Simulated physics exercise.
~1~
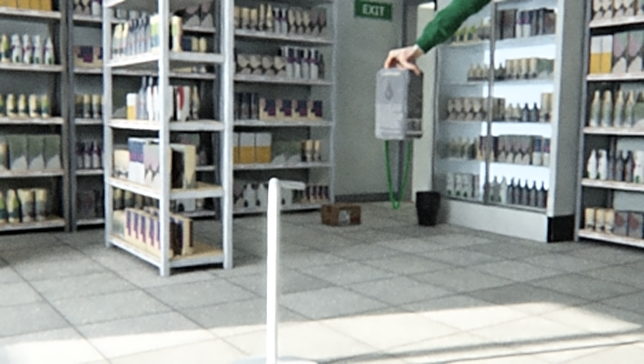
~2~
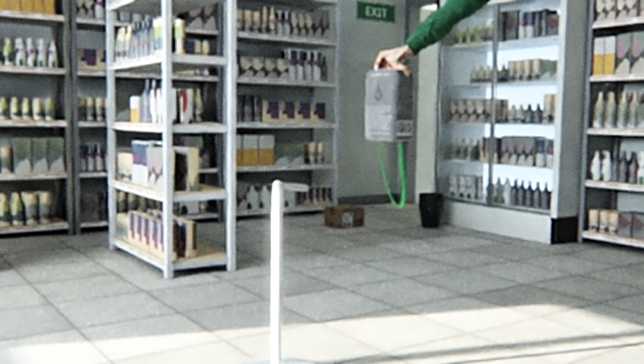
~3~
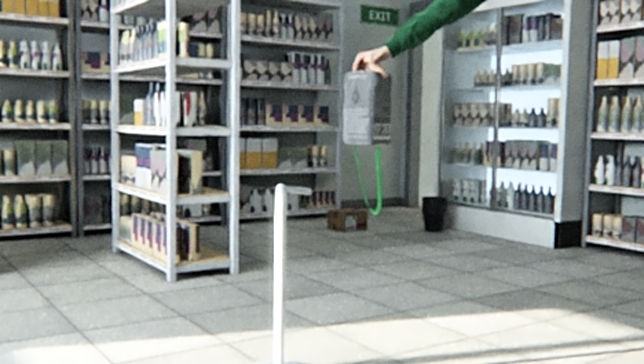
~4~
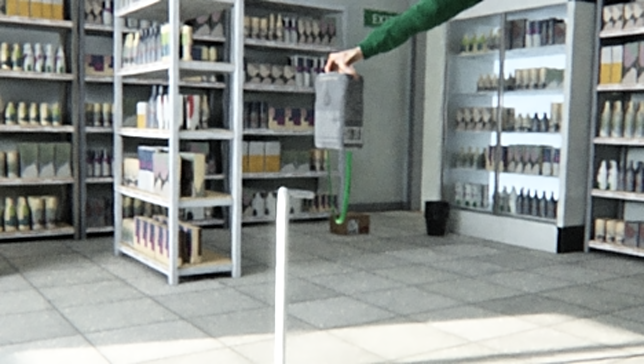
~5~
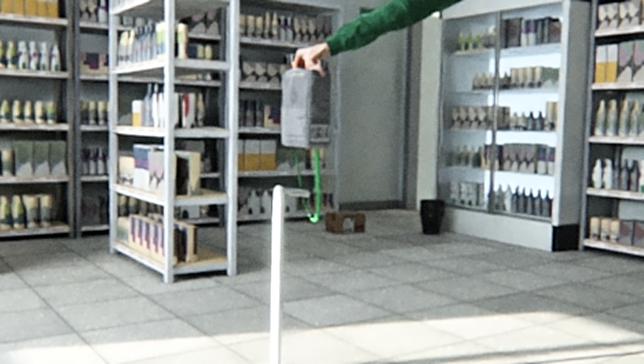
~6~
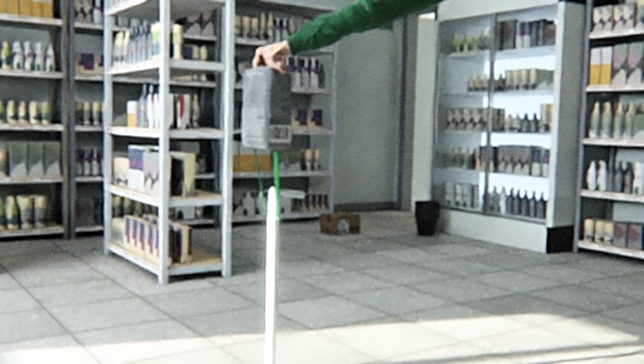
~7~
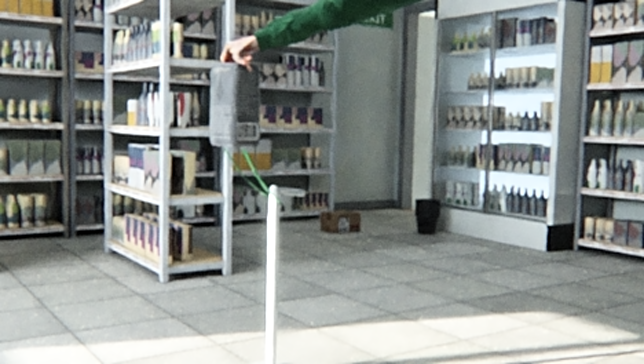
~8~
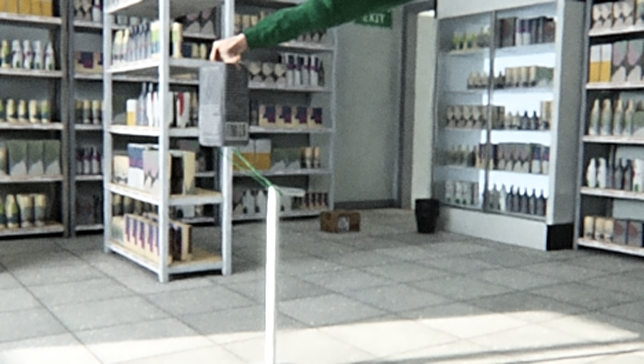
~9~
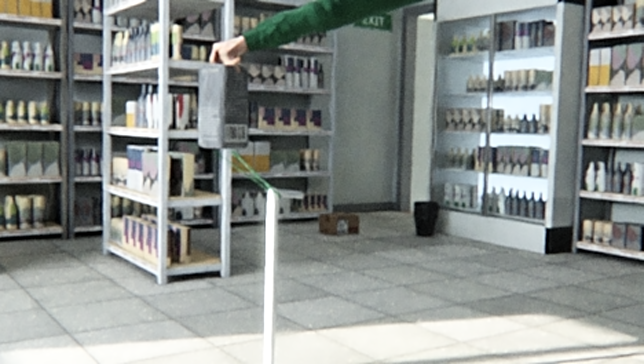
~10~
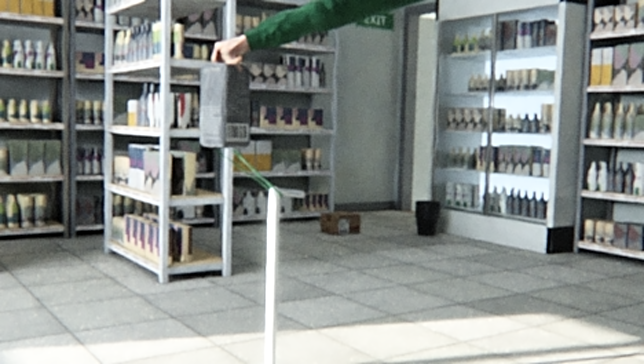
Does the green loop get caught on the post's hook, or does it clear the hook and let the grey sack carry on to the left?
The loop gets caught on the hook and pulls tight, so the grey sack is held back just to the left of the post.
